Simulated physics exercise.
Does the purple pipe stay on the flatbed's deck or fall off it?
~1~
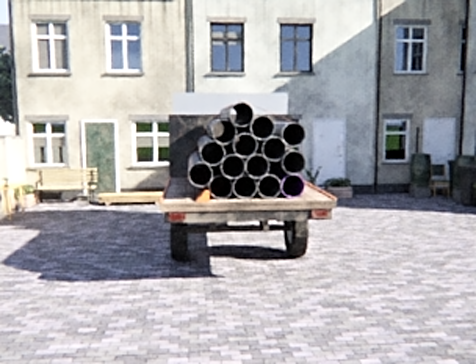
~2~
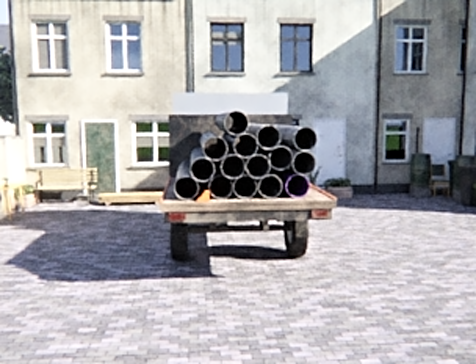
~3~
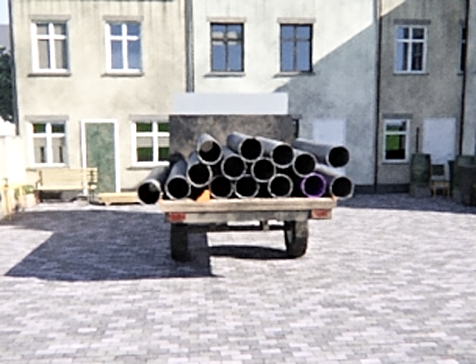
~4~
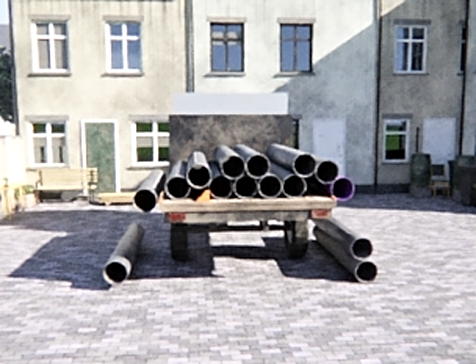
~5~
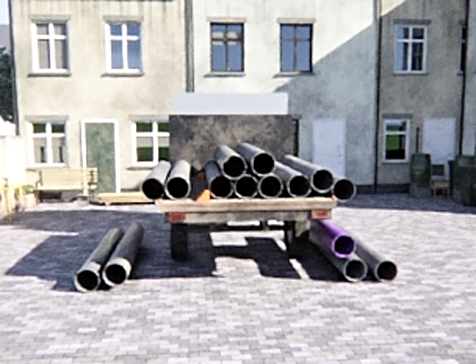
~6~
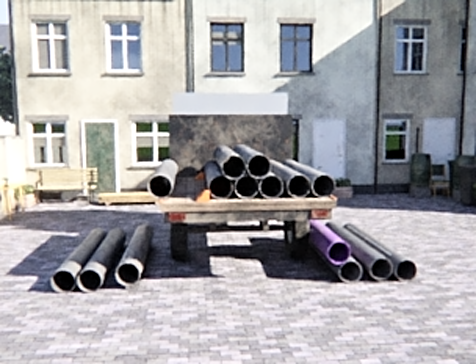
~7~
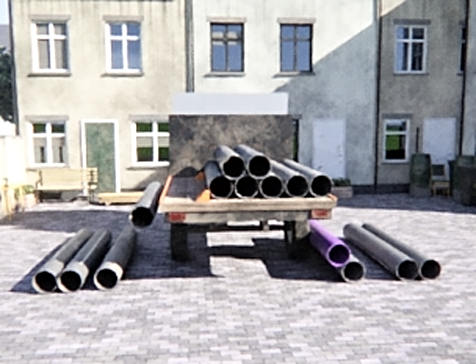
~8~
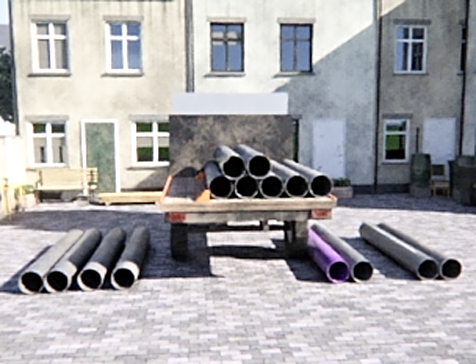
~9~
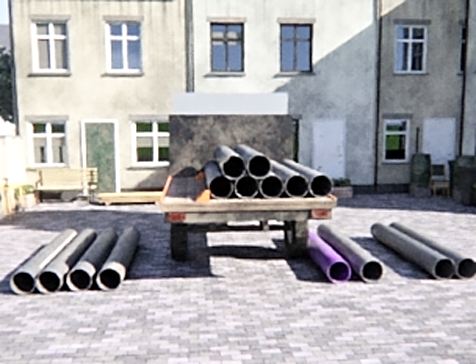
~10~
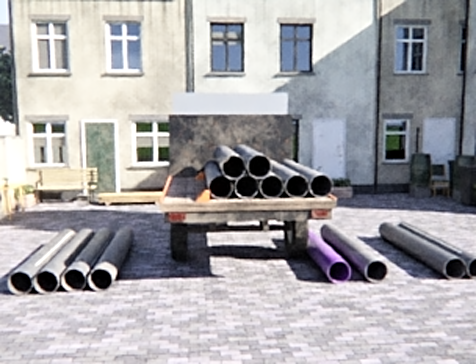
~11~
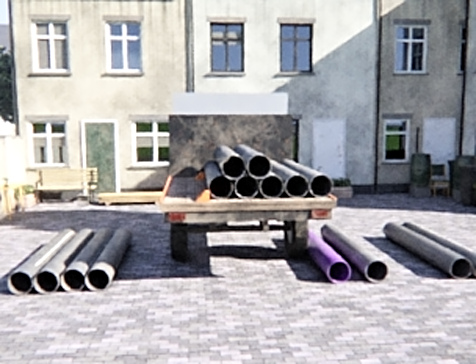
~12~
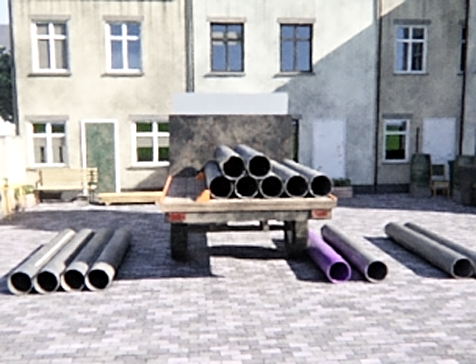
The purple pipe falls off the right side of the deck and ends up on the paving.
A parked flatbed's stacked pipes spread, some drop off both sides, and the rest stay aboard.
